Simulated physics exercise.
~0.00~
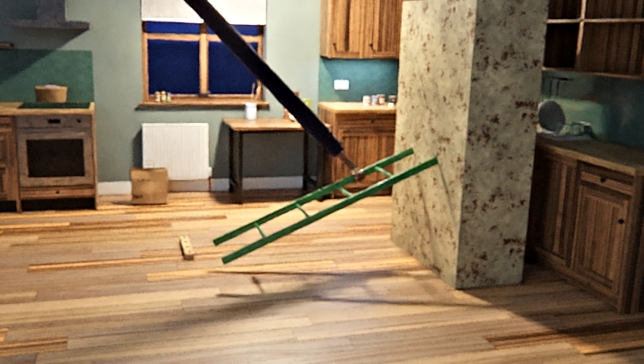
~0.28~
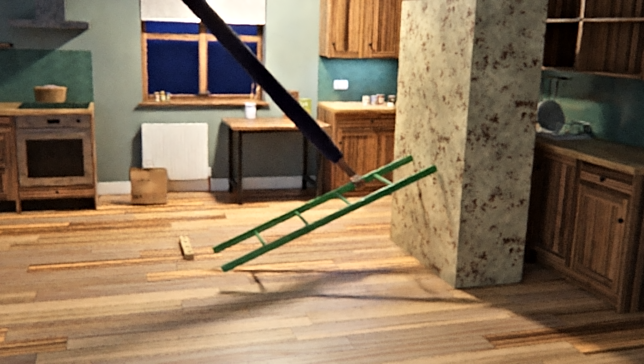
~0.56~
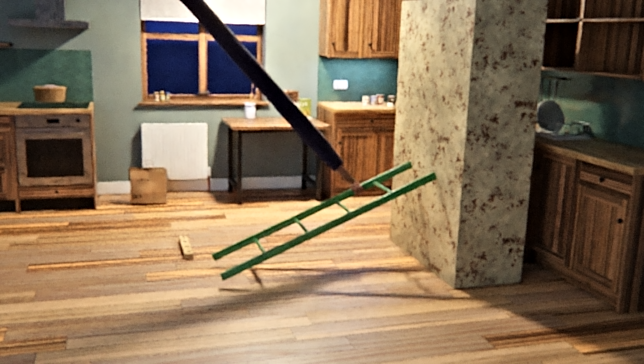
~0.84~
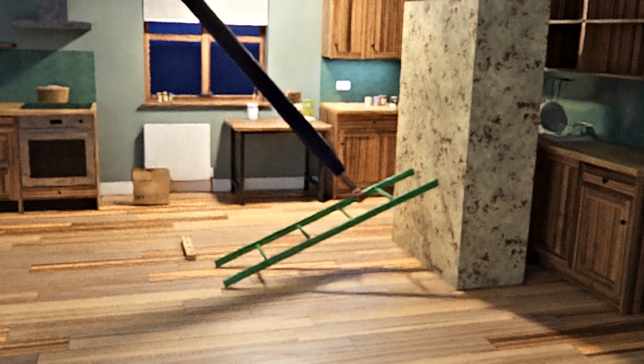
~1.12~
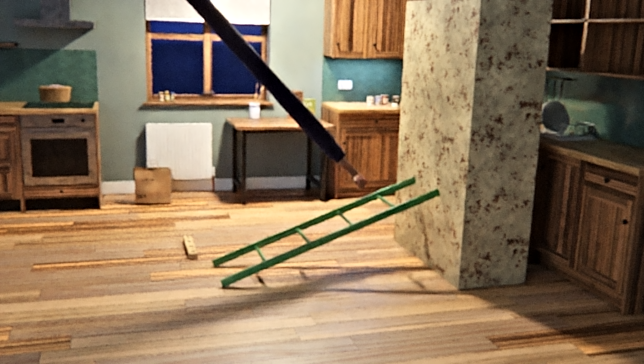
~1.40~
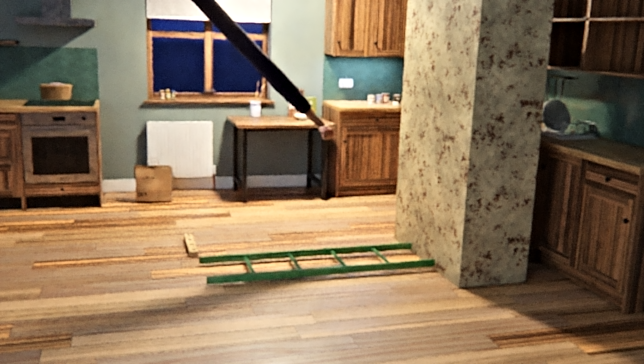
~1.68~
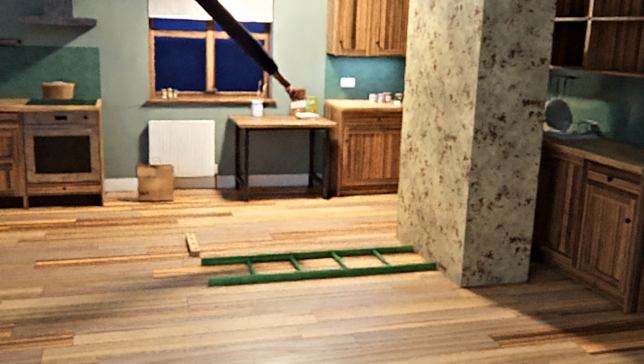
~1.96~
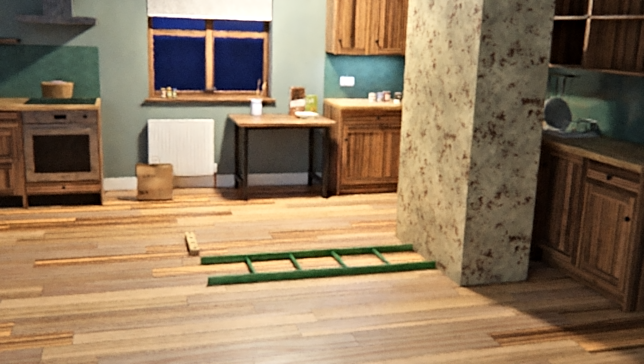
The clip opens in a kitchen with a wooden floor, where a dark, pole-like arm reaches in from the top and holds a green, ladder-like gate at a slant beside a mottled pillar. A small wooden batten lies on the floor to the left. The arm lowers the gate until its lower end is near the floor and its upper end is by the pillar, then lets go and draws back. Left alone, the gate gives way at its feet, sliding out to the left as its upper end drops. It ends flat on the floor, while the arm withdraws out of view.
